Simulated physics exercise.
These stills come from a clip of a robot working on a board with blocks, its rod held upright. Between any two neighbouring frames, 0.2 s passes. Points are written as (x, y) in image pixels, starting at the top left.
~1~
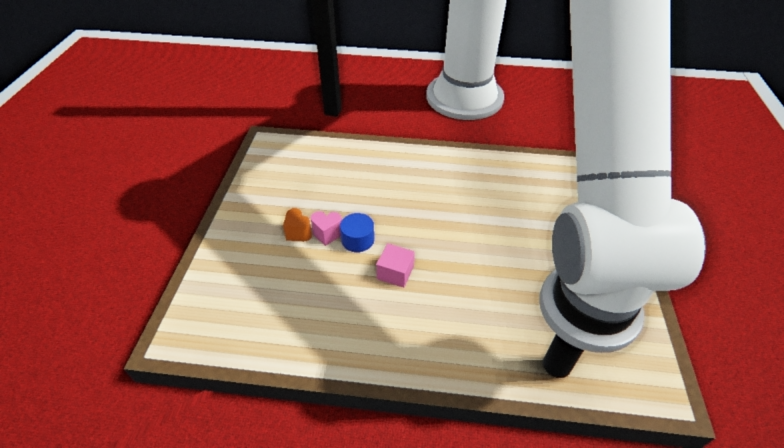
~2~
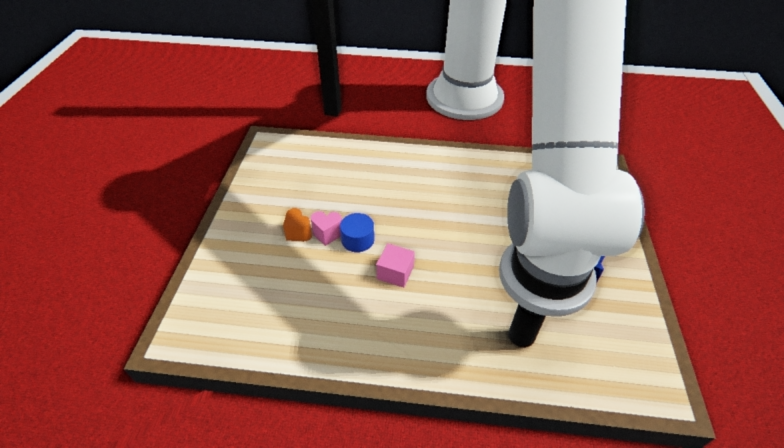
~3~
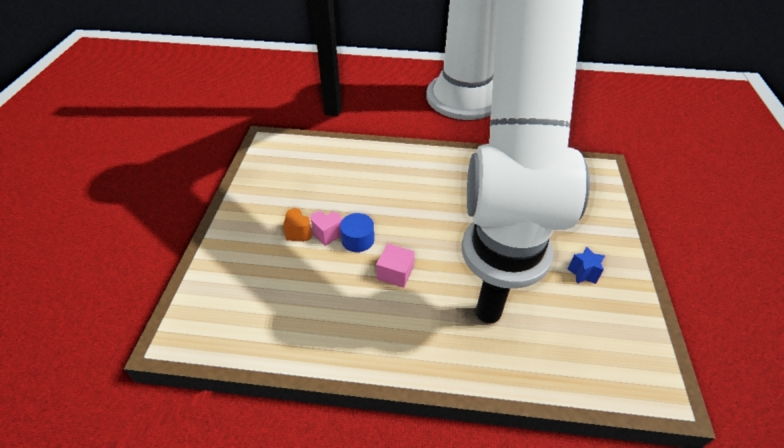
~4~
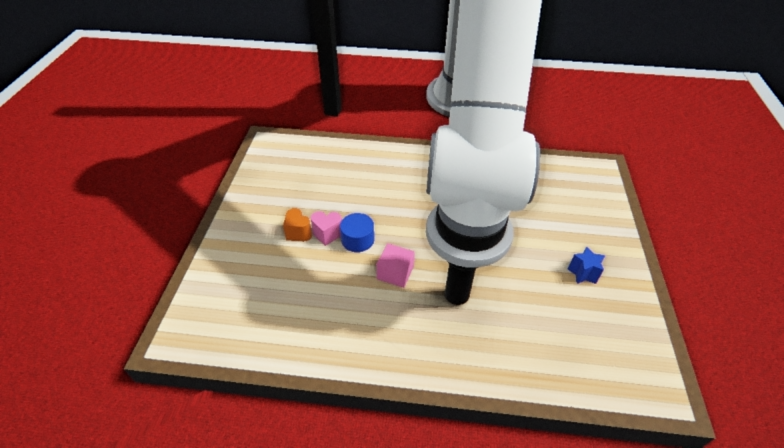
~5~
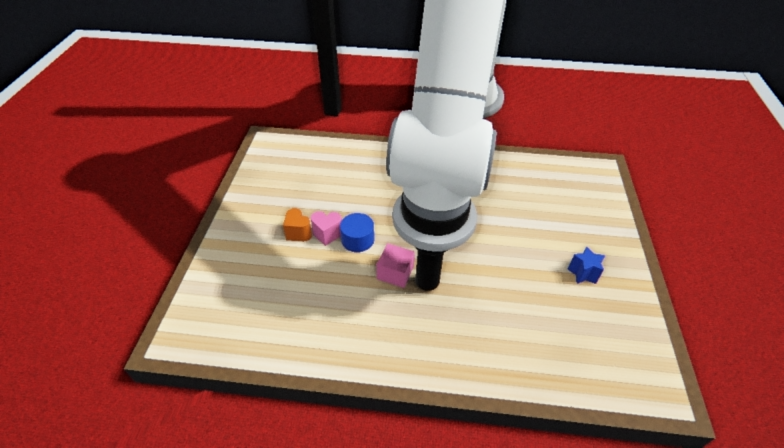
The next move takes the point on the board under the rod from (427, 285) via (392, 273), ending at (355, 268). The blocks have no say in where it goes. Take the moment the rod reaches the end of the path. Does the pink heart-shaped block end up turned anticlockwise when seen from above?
Yes, that is how it ends up.
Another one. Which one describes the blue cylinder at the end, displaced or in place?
It is moved from its place.
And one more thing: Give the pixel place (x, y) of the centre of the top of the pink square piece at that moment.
Top centre: (353, 233).
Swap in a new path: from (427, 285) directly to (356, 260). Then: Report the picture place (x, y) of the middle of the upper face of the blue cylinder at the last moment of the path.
At the end it should sit near (347, 203).
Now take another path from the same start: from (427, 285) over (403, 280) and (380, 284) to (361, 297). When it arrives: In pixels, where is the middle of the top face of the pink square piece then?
My estimate: (370, 249).
On the path given first. One third of the way, rod at (403, 273); pink square piece at (380, 251).
Two thirds of the way, rod at (379, 267); pink heart-shaped block at (323, 216), turned 20° anticlockwise; blue cylinder at (355, 216); pink square piece at (362, 239), turned 45° clockwise.
At the end, rod at (355, 264); pink heart-shaped block at (323, 214), turned 35° anticlockwise; blue cylinder at (353, 210); pink square piece at (353, 233), turned 65° clockwise.
